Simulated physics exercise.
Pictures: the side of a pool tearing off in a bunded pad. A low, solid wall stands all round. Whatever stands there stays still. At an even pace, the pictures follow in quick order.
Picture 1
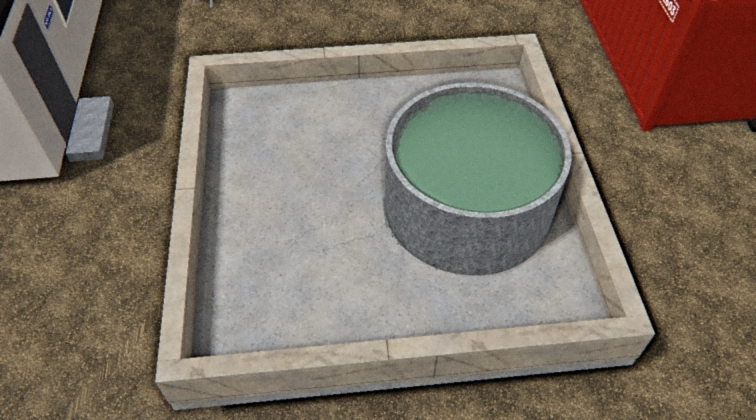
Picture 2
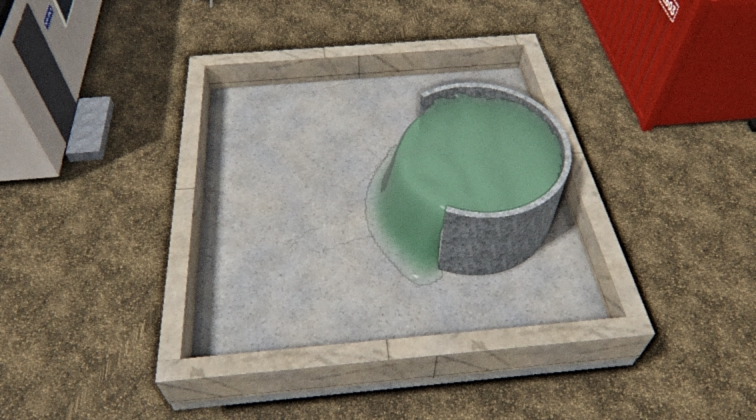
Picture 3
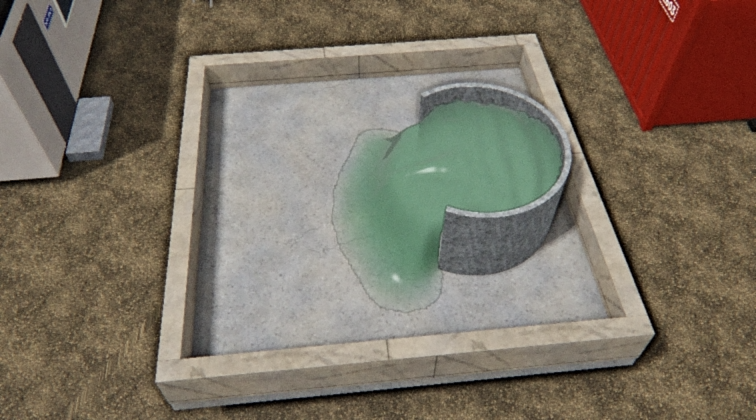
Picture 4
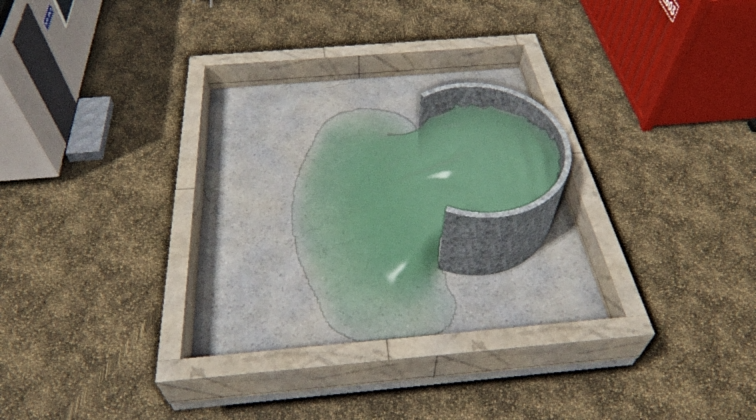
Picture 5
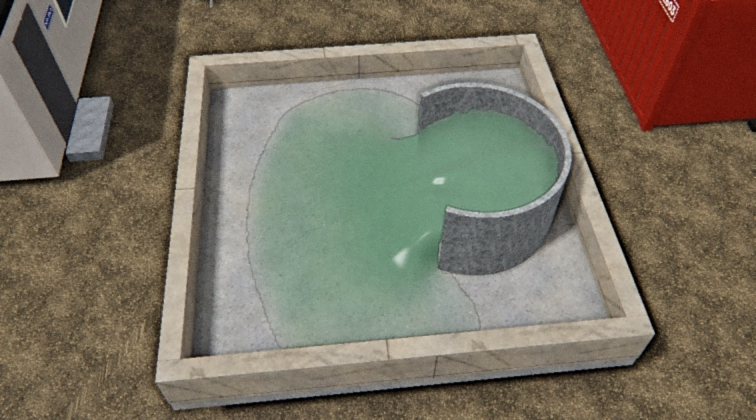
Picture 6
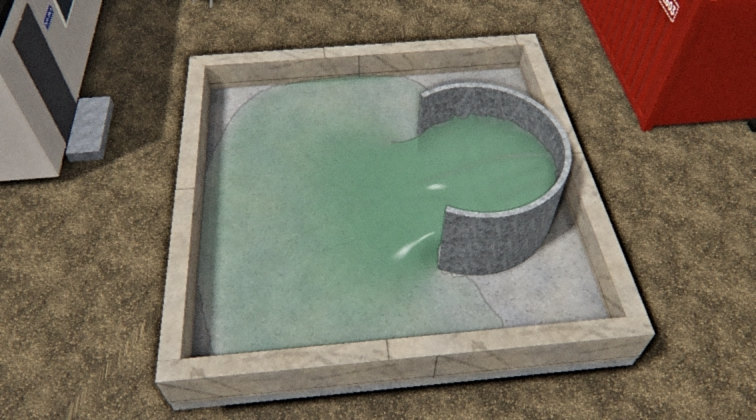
A square pad walled in pale stone fills the view, seen from a fixed position high above brown ground. A round grey pool of green liquid stands at its right, with a red container at upper right and a white structure at upper left. The pool's left side opens, and the liquid pours out, spreading steadily leftward across the grey floor while its level inside drops.
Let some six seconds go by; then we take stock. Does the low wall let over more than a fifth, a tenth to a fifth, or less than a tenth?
It lets over less than a tenth.
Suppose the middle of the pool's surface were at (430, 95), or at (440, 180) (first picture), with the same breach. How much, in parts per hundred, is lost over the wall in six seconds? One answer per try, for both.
6 and 6 per cent.
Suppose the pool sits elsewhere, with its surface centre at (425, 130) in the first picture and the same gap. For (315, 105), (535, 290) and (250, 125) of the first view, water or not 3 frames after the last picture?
In sequence: Drenched, spared and drenched.
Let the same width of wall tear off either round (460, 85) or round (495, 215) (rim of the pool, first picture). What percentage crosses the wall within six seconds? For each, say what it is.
It works out to some 10 per cent the first time and some 12 per cent the second.
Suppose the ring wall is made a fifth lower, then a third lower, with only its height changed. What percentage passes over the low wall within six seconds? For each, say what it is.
The first case gives roughly 10 in a hundred and the second roughly 16 in a hundred.
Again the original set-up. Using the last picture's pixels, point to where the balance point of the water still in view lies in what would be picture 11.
(343, 213).
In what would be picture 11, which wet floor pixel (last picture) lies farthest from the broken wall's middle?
The wet point farthest out is around (212, 94).
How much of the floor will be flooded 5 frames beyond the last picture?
My estimate is near 75 per cent.
A moment on, water covers 65 % of the floor; the low wall has let 0 % over.
Next, water covers 65 % of the floor; the low wall has let 1 % over.
Then, water covers 70 % of the floor; the low wall has let 4 % over.
Later, water covers 85 % of the floor; the low wall has let 5 % over.
In the end, water covers 85 % of the floor; the low wall has let 5 % over.
